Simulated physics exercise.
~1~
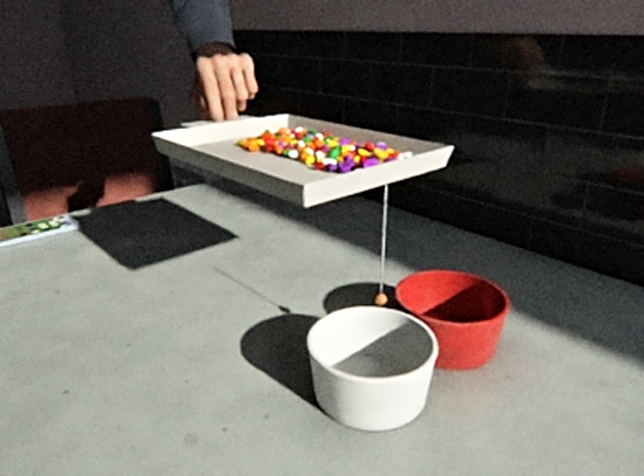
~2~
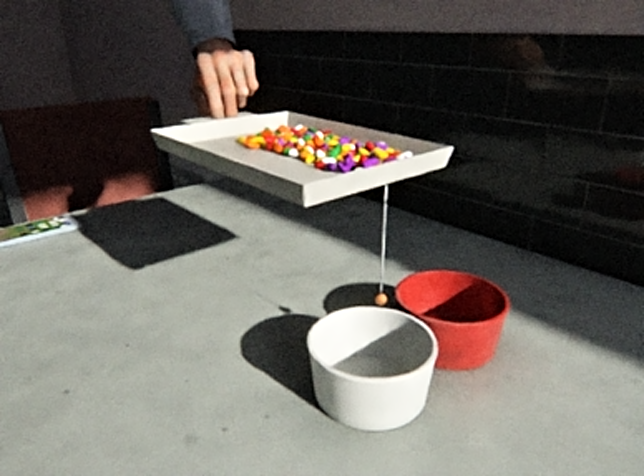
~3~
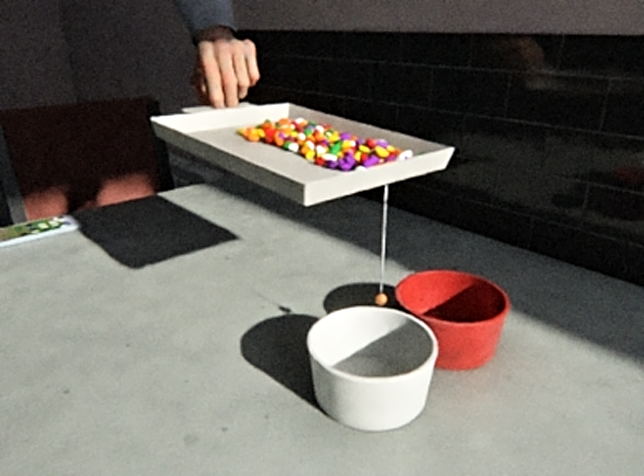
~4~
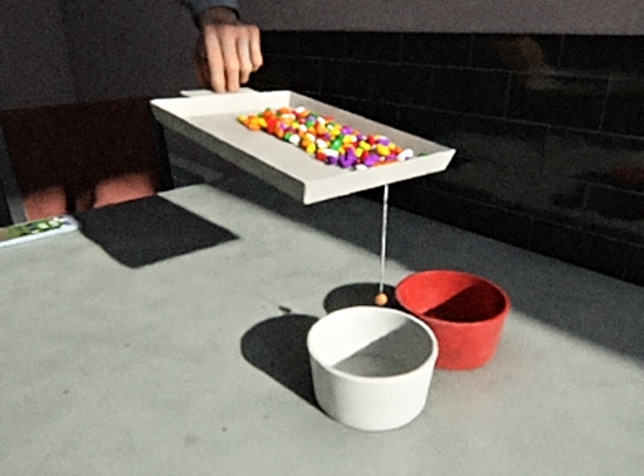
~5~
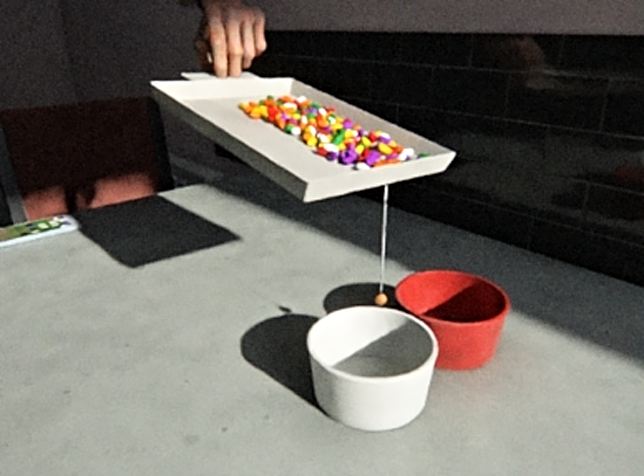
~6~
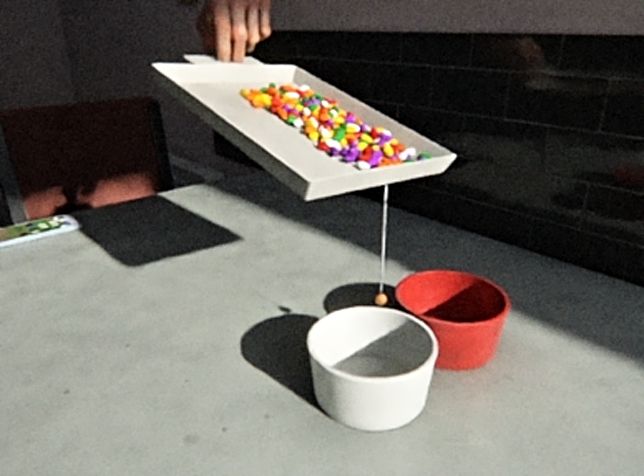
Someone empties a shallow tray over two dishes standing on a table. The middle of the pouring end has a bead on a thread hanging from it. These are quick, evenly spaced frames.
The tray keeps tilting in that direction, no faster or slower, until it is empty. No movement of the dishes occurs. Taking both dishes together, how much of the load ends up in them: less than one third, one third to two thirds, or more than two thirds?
More than two thirds.
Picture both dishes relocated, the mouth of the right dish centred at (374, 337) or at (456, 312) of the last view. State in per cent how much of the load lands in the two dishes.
20% for the first placement, 90% for the second.
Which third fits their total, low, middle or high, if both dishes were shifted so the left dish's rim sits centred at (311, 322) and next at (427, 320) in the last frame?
Taking the tries in order: Under a third and beyond two thirds.
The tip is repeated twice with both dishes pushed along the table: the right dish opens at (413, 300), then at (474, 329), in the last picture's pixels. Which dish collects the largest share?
First try: The dish on the right-hand side; second try: The dish on the right-hand side.
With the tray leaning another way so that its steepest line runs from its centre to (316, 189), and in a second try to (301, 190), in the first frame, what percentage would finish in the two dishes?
Shares: 50 %, then 50 %.
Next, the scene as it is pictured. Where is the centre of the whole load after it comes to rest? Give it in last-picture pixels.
Somewhere around (449, 349) in the last picture.
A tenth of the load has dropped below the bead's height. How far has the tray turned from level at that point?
The tilt is near 95° by then.
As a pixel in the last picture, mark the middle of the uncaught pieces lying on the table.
Close to (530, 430).
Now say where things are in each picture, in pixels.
Corners of the pouring end (305, 182) and (446, 146), level; middle of the load (332, 151), jelly beans; left dish (419, 391); right dish (496, 336); bead on its thread (381, 299), in the first picture.
Corners of the pouring end (305, 182) and (446, 147), level; middle of the load (332, 149), in the second picture.
Corners of the pouring end (306, 181) and (447, 148), tipped barely, lowest at the right corner; middle of the load (332, 145), in the third picture.
Corners of the pouring end (307, 180) and (448, 150), tipped a little, lowest at the right corner; middle of the load (333, 139), in the fourth picture.
Corners of the pouring end (309, 178) and (449, 152), tipped a little, lowest at the right corner; middle of the load (334, 133), in the fifth picture.
Corners of the pouring end (311, 177) and (450, 154), tipped clearly, lowest at the right corner; middle of the load (328, 124); left dish (419, 391); right dish (496, 336), in the sixth picture.
Just after the last frame, tray tipped steeply; almost all on the tray; just a few in the right dish; just a few in the air.
A moment on, tray tipped right over; roughly a third on the tray; about a tenth in the left dish; about a tenth in the right dish; just a few outside both; roughly a third in the air.
Further on, tray tipped past a quarter turn; roughly a quarter in the left dish; roughly half in the right dish; roughly a quarter outside both.
When it is over, tray tipped past a quarter turn; roughly a quarter in the left dish; roughly half in the right dish; roughly a quarter outside both.
